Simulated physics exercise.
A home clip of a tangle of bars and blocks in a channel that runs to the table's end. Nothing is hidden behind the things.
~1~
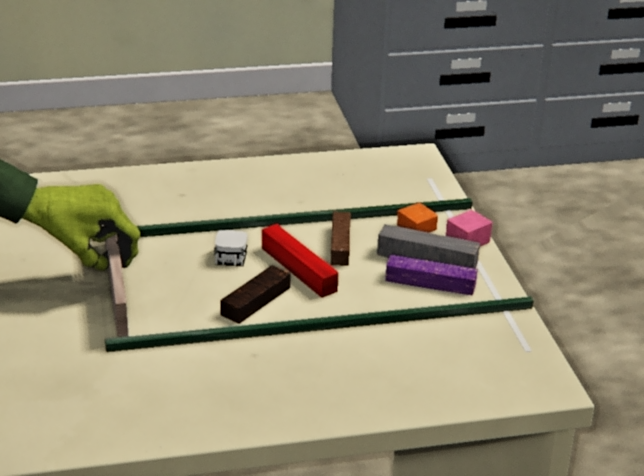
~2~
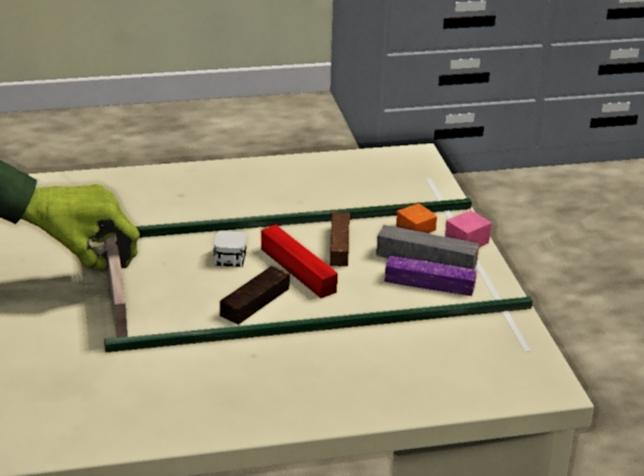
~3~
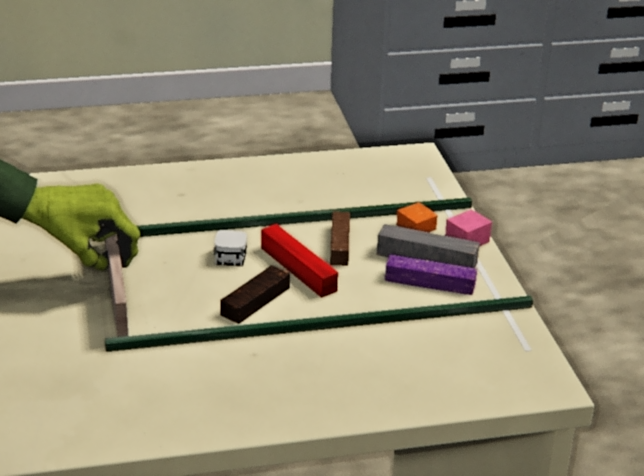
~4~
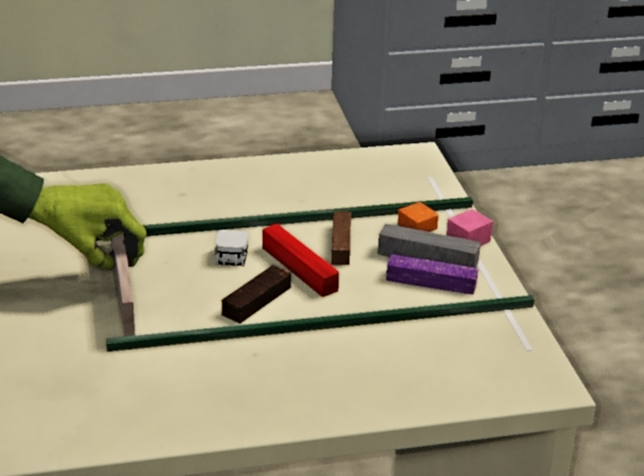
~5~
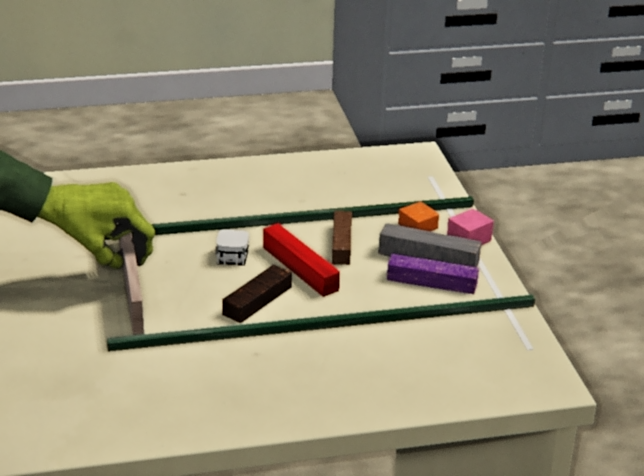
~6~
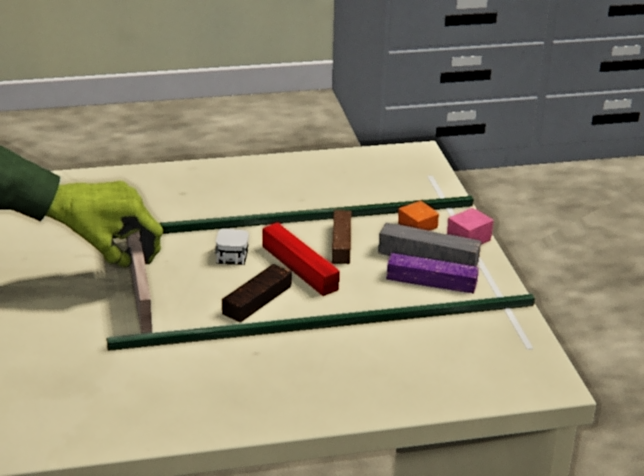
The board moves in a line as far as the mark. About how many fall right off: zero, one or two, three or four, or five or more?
Outcome: The number that fall off is five or more.
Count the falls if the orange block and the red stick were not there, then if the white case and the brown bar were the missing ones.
First 4, then 4.
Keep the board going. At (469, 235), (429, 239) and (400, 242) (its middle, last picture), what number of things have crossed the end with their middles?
Place by place, 6, 3 and 1.
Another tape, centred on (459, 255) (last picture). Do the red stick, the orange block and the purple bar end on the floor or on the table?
The red stick remains up; the orange block comes down; the purple bar tumbles off.
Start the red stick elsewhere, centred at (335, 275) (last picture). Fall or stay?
The red stick is lost.
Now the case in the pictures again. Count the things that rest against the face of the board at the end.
It touches 2.
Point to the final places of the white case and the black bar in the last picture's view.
About (476, 222), and the other about (499, 267).
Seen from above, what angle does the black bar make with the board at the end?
Some 0 degrees.
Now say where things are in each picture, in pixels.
The first frame shows pink block (469, 231); orange block (417, 220); grey bar (428, 249); board (115, 270); tape (474, 256).
The second frame shows orange block (417, 221); board (114, 270).
The third frame shows grey bar (428, 249); purple bar (431, 275).
The fourth frame shows pink block (469, 230); red stick (300, 260).
The fifth frame shows orange block (419, 219); white case (233, 248).
The sixth frame shows pink block (470, 229); orange block (419, 218); grey bar (429, 247); board (138, 266); tape (475, 254).
Soon after, none off yet; pink block at rest near (470, 229); orange block at rest near (419, 218); grey bar at rest near (429, 247).
After that, none off yet; pink block moving near (472, 228); orange block displaced a little near (433, 218); grey bar displaced a little near (473, 247).
In the end, the number that fall off is five or more; gone, red stick, brown bar, purple bar, grey bar, orange block and pink block.
